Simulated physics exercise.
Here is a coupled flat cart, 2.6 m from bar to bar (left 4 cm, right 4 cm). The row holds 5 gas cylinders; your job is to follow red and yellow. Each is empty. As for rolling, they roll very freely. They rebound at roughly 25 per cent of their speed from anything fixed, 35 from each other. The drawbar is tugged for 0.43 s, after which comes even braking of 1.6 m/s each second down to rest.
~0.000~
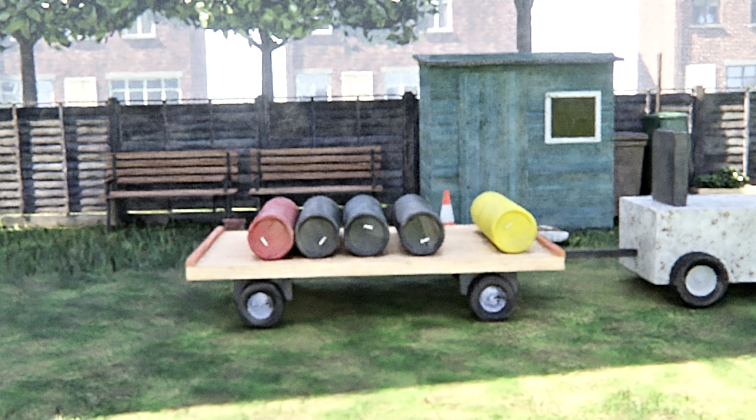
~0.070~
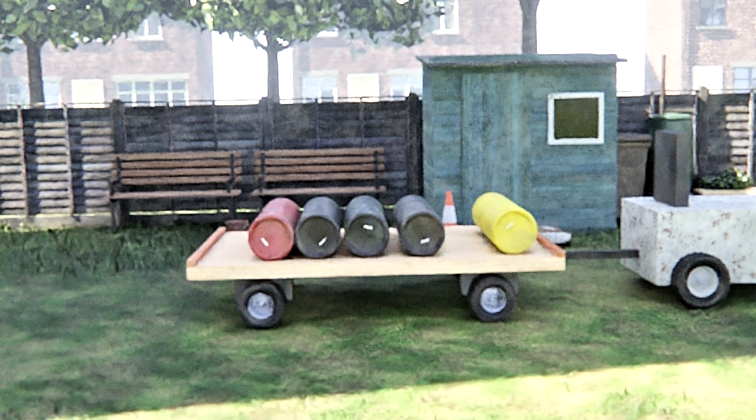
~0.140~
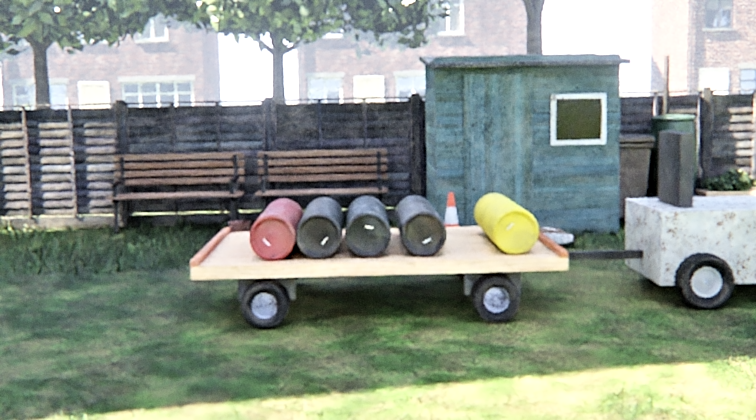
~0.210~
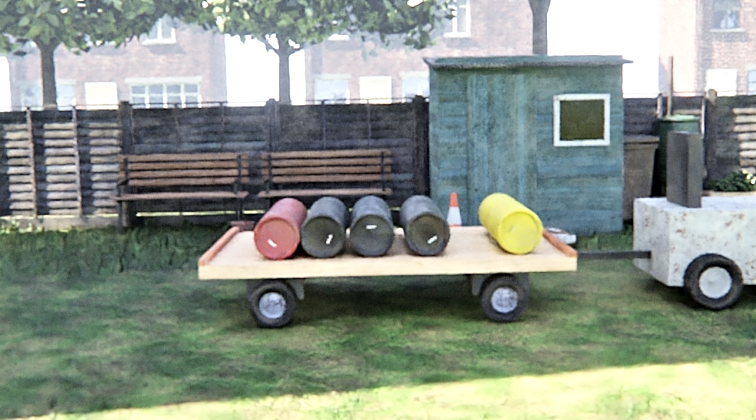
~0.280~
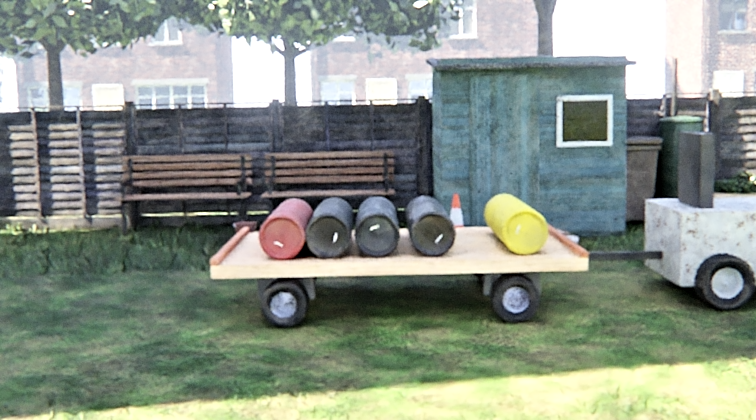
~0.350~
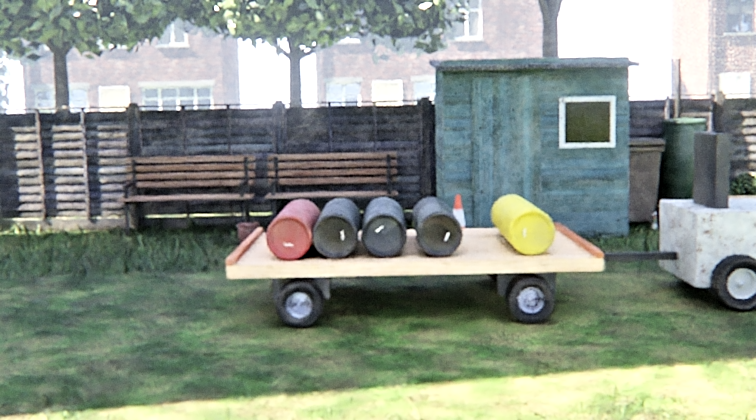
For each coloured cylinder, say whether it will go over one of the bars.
Outcome: I expect red to part from the cart; I expect yellow to stay with the cart.
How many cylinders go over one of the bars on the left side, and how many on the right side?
Left 1, right 0.
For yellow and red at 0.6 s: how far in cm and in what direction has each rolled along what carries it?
By then yellow is 45 left of its start, and red is 40 left of its start.
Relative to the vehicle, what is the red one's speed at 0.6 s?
Speed: Approx. 0.9 m/s.
After 0.6 s, red is on the deck, 10 cm from the left bar, rolling left along the cart; yellow is on the deck, 70 cm from the right bar, rolling left along the cart; 0 gone from the cart.
After 0.8 s, red is on the deck, 5 cm from the left bar, rolling left along the cart; yellow is on the deck, 90 cm from the right bar, rolling left along the cart; 0 gone from the cart.
After 1.0 s, red is over the left bar and falling; yellow is on the deck, 105 cm from the right bar, rolling left along the cart; 1 gone from the cart.
At rest (6.5 s), red is over the left bar and down; yellow is on the deck, 30 cm from the right bar; 1 gone from the cart.
